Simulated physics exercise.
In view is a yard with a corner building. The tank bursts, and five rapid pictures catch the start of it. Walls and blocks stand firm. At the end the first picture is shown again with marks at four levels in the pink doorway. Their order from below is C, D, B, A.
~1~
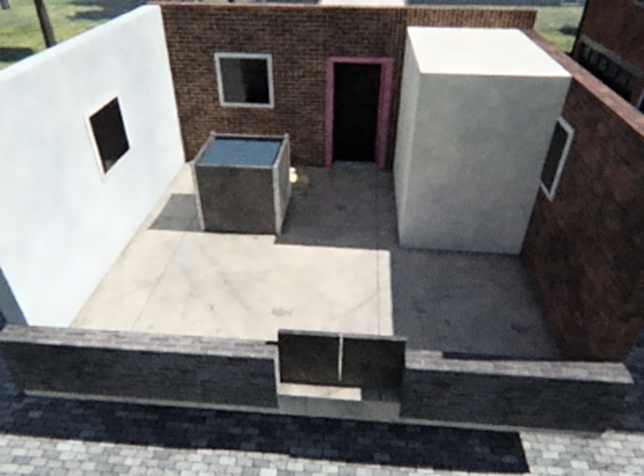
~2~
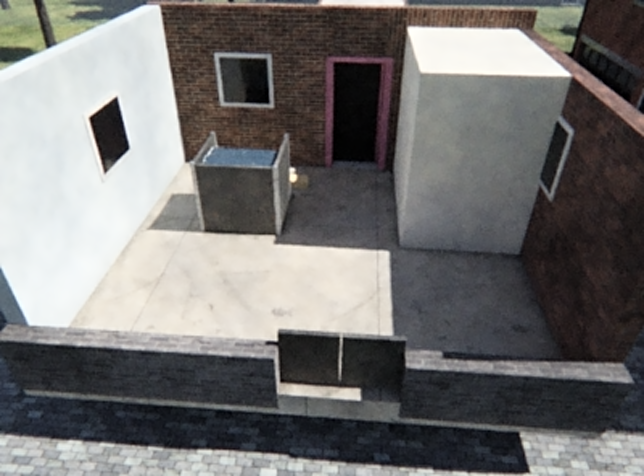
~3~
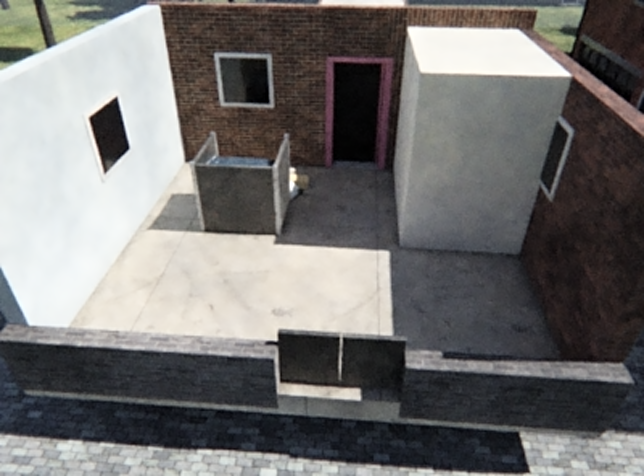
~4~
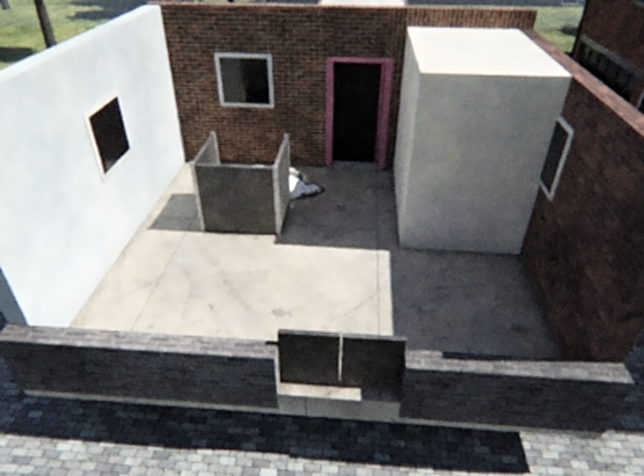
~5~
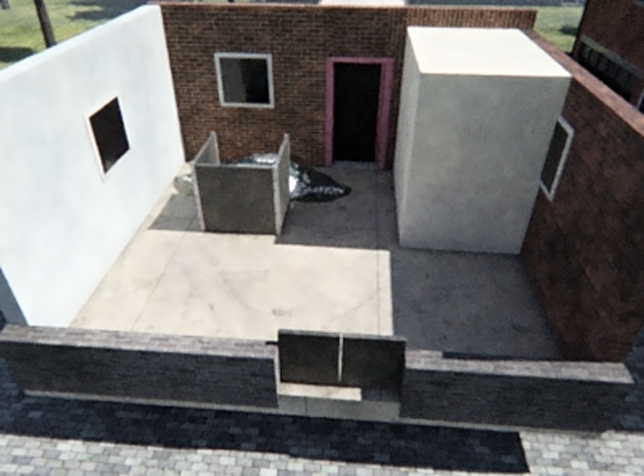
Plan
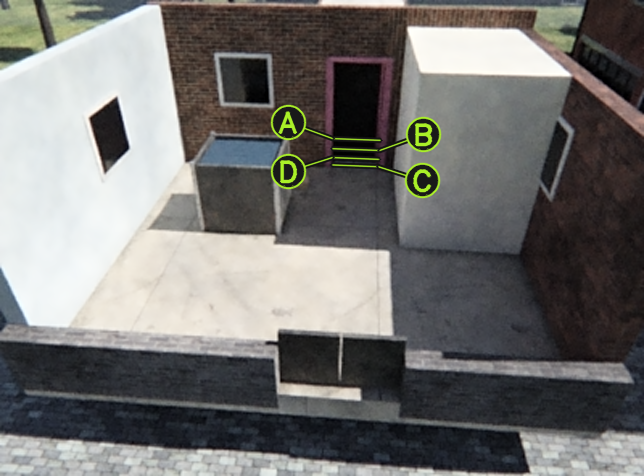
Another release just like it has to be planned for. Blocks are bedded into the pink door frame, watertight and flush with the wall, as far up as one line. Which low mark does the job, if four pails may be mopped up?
I would pick line D.
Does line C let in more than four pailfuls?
Yes, it does.
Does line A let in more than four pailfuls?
No, not at all.
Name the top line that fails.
C it is.
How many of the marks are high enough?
Three of the four.
In lime, A at (356, 139); B at (356, 149); C at (355, 165); D at (355, 158); from the bottom up C, D, B, A.
If A is chosen, nothing gets over.
If B is chosen, nothing gets over.
If C is chosen, about 8 bucketfuls get in.
If D is chosen, a splash gets over, under a bucket.
